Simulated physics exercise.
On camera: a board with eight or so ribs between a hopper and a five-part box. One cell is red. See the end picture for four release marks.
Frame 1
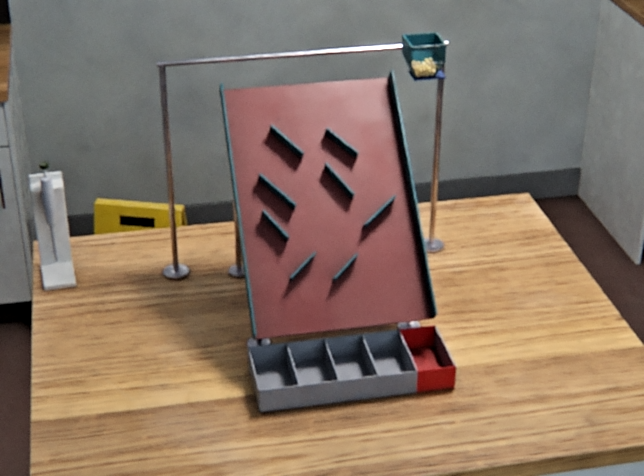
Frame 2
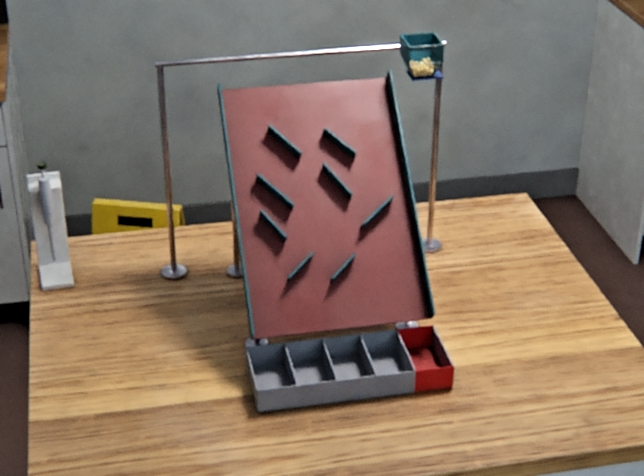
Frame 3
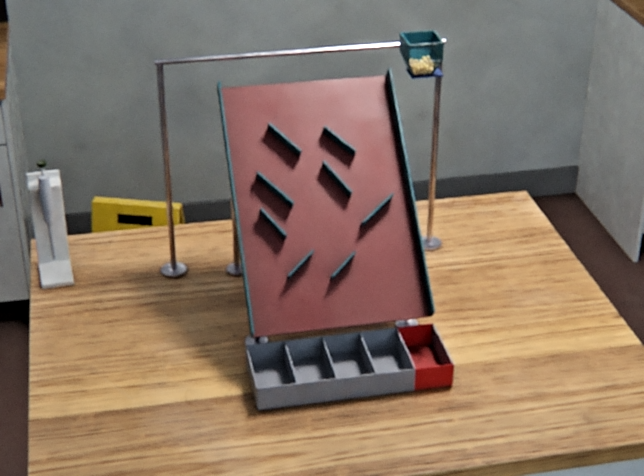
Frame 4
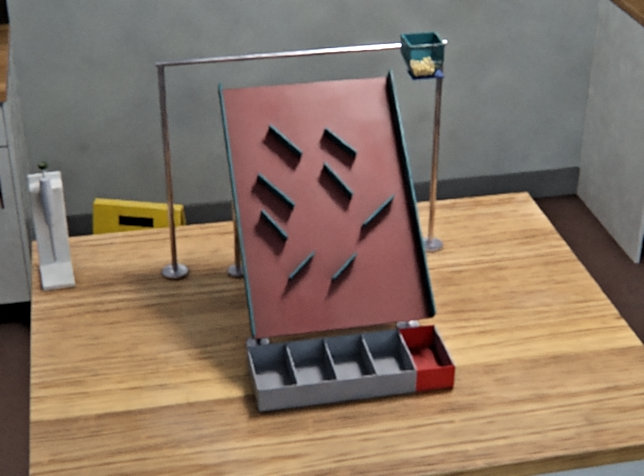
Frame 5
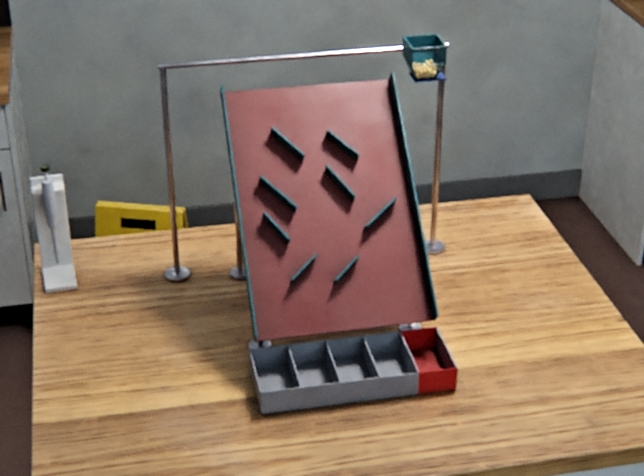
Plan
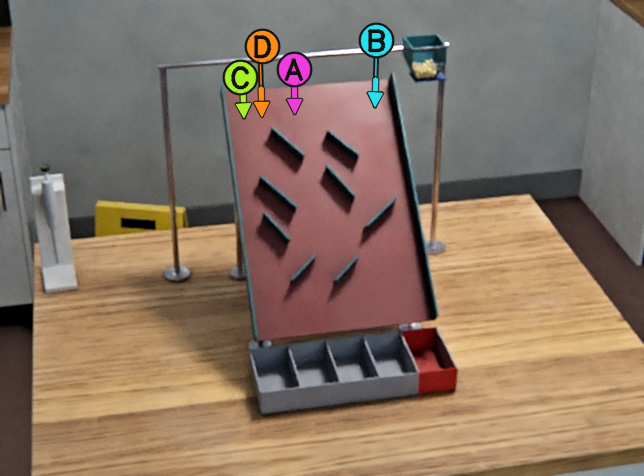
A tilted red board with dark edges stands on a light wooden table in a grey-walled room, seen from the front and slightly above. Eight dark ribs slant across it, a green hopper of pale beans hangs from a metal frame at upper right, and a grey box with a red right-hand cell sits below. Nothing on the table moves, while the view shifts very slightly.
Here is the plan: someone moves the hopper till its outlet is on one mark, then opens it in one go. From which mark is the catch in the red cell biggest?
Mark B does it best.
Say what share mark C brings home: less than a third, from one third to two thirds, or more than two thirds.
Less than a third.
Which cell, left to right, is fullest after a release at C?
The first from the left.
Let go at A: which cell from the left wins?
It is the second one.
On the marked copy, mark A meets the board at (294, 108); mark B meets the board at (375, 101); mark C meets the board at (243, 112); mark D meets the board at (261, 111).
If A is chosen, a small share in the red cell, the bulk in other cells, a small share outside the box.
If B is chosen, close to a third in the red cell, close to half in other cells, a small share outside the box.
If C is chosen, only a few in the red cell, the bulk in other cells, a small share outside the box.
If D is chosen, a small share in the red cell, the bulk in other cells, a small share outside the box.
